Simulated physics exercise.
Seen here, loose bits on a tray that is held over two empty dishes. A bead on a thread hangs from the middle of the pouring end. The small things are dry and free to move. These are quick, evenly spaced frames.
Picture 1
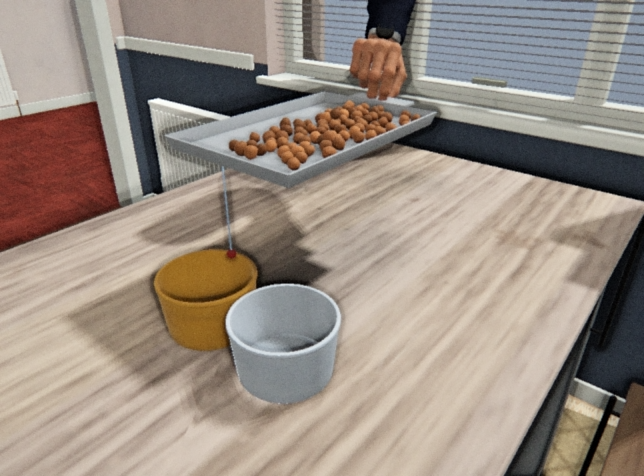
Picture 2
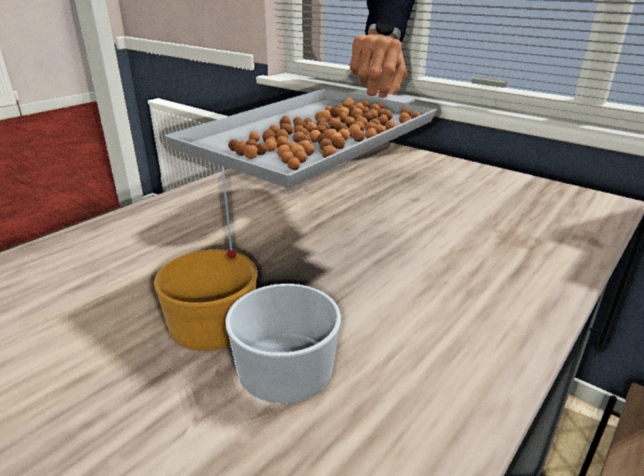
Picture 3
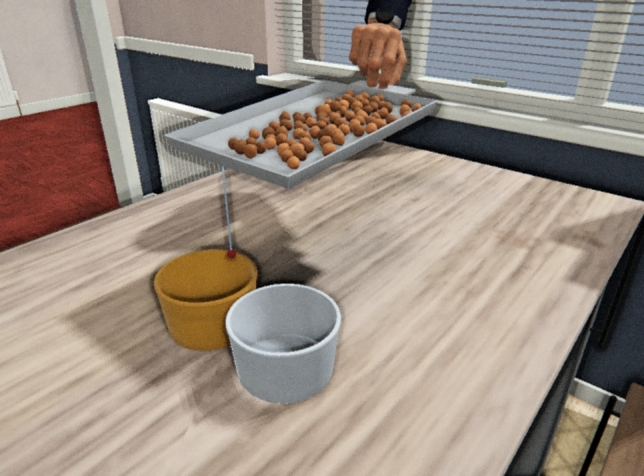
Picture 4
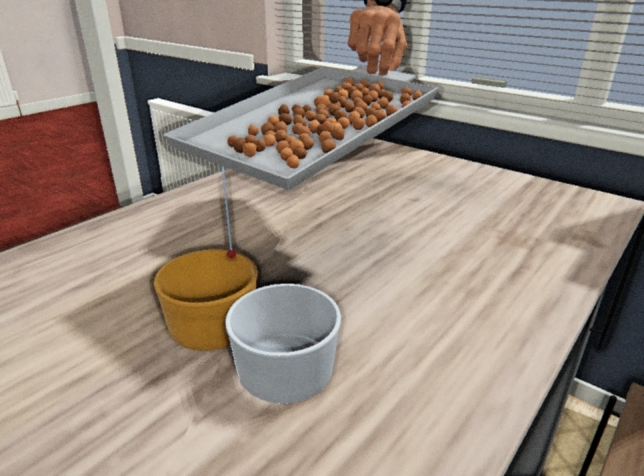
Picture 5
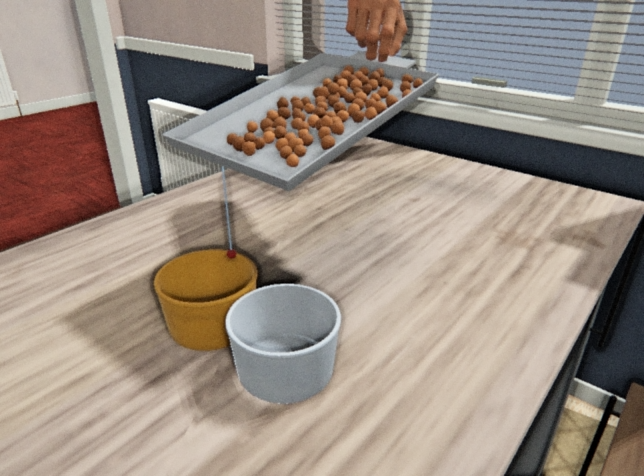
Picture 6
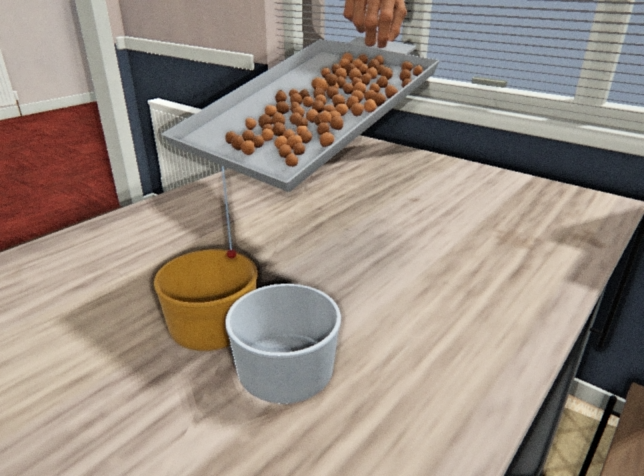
On a wooden table indoors, a hand gradually raising the far end of a grey tray of hazelnuts above two empty dishes.
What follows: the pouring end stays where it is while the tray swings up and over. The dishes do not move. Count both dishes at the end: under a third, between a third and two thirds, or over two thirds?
They take more than two thirds between them.
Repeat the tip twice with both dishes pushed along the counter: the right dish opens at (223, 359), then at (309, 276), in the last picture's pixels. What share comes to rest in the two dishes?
First some 20, then 0 per cent.
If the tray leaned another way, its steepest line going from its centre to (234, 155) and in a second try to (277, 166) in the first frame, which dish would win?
One: The dish on the left. Two: The right dish.
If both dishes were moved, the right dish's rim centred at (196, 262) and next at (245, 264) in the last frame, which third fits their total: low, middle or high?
In turn: Less than a third; under a third.
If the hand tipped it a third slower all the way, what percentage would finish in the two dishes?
Close to 90 per cent.
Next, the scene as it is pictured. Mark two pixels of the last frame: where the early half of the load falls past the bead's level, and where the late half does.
First near (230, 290), later near (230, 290).
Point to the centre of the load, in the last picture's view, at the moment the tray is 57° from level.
Near (266, 126).
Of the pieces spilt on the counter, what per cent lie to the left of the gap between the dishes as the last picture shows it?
Roughly 90 in a hundred.
Soon after the last picture, tray tipped steeply; nearly all on the tray; a stray few in the right dish.
A little later, tray tipped right over; most on the tray; a stray few in the right dish; a stray few in the left dish; about a quarter in the air.
Later still, tray tipped past a quarter turn; about half in the right dish; about a third in the left dish; about a quarter outside both.
At rest, tray tipped past a quarter turn; about half in the right dish; about a third in the left dish; about a quarter outside both.
